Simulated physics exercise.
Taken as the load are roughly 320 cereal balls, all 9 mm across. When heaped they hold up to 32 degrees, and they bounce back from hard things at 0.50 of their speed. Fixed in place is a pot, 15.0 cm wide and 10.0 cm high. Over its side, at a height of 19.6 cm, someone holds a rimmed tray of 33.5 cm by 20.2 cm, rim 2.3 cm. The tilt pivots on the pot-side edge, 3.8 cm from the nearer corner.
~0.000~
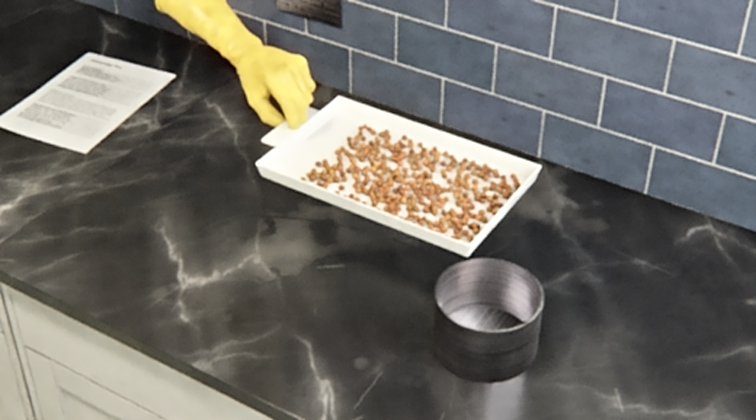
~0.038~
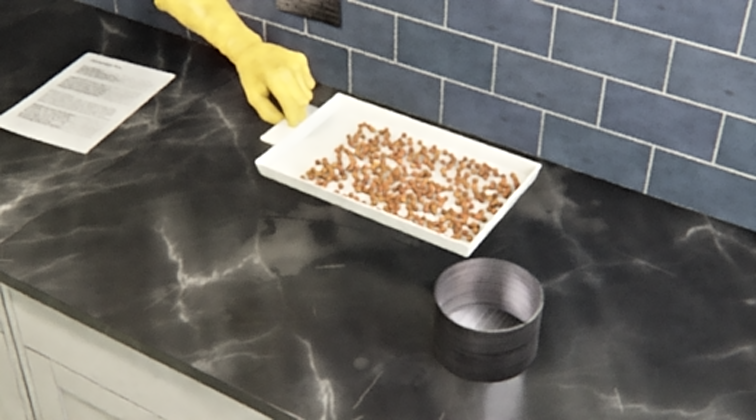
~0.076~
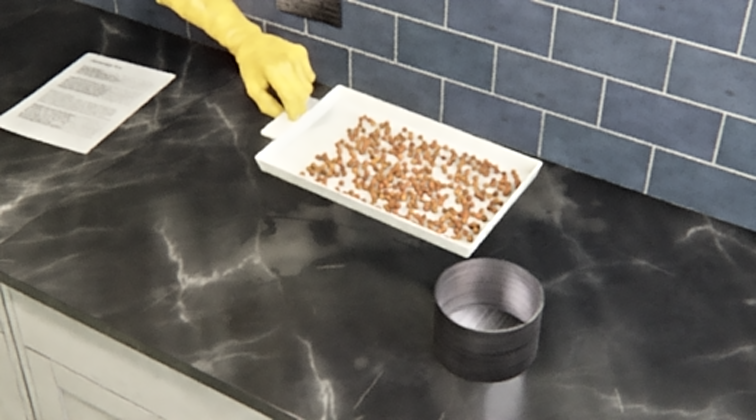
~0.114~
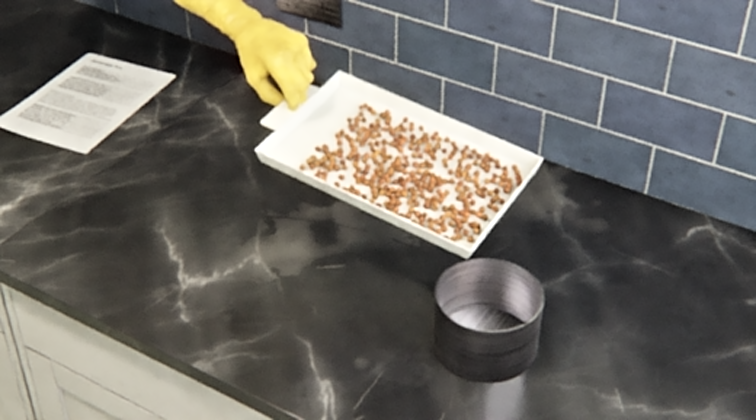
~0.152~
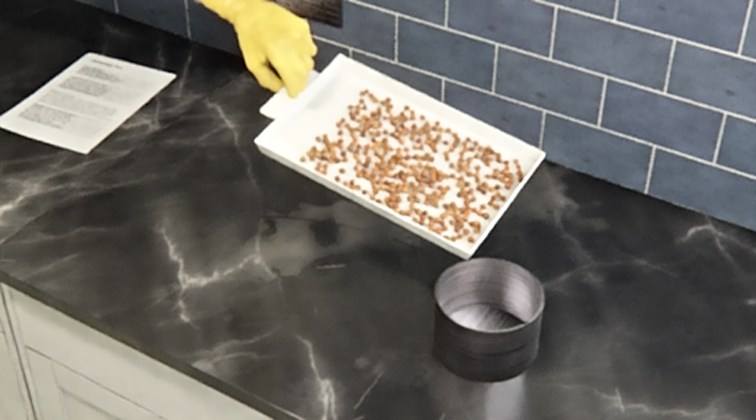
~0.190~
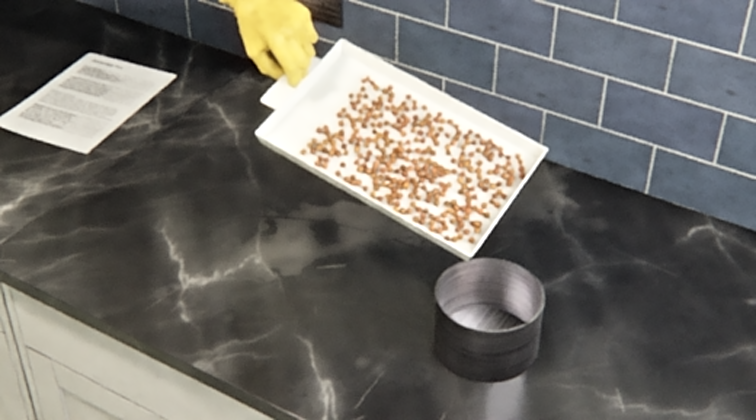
The footage shows a yellow-gloved hand gripping the left end of a white tray scattered with small brown pieces, gradually raising its far side so it slants toward the viewer, while a dark round pot stays still on the black marbled counter.
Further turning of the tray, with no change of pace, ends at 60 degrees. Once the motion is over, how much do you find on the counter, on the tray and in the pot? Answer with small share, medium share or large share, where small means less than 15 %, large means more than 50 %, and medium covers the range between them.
Counter - medium share; left on the tray - large share; pot - small share.
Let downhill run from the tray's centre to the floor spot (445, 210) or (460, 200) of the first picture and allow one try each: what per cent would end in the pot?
Around 10 % for the first direction, around 10 % for the second.
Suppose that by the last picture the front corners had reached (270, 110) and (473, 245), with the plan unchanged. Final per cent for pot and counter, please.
Split: Pot = 10, counter = 20.
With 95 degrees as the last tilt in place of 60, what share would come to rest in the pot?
Share in the pot: Around 30 %.
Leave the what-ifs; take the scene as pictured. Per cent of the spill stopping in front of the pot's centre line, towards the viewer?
100 %.
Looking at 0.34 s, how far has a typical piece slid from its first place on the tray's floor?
Around 2 centimetres.
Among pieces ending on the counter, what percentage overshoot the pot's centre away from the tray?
I'd put it at close to 70 per cent.
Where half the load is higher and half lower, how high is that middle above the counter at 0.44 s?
Roughly 28 centimetres.
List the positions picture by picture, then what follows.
Tray tilt 0 degrees, front corners at (261, 163) and (468, 243); middle of the pieces at (411, 183); pot at (489, 293), in the first frame.
Tray tilt 1 degrees, front corners at (261, 161) and (468, 243); middle of the pieces at (411, 182), in the second frame.
Tray tilt 4 degrees, front corners at (261, 156) and (468, 244), lowest corner right front; middle of the pieces at (411, 179), in the third frame.
Tray tilt 8 degrees, front corners at (261, 149) and (469, 247), lowest corner right front; middle of the pieces at (412, 174), in the fourth frame.
Tray tilt 13 degrees, front corners at (261, 140) and (469, 249), lowest corner right front; middle of the pieces at (413, 167), in the fifth frame.
Tray tilt 19 degrees, front corners at (261, 132) and (470, 252), lowest corner right front; middle of the pieces at (414, 162); pot at (490, 293). Its pace works out near 145 degrees a second, in the sixth frame.
After 0.34 s, tilt 41 degrees; the tray holds 100 %, the pot 0 %.
Then, at 0.44 s, tilt 55 degrees; the tray holds 100 %, the pot 0 %.
After 0.68 s, tilt 60 degrees; the tray holds 85 %, the pot 0 %.
In the end, at 1.9 s, counter 30 %, tray 70 %, pot 5 %.
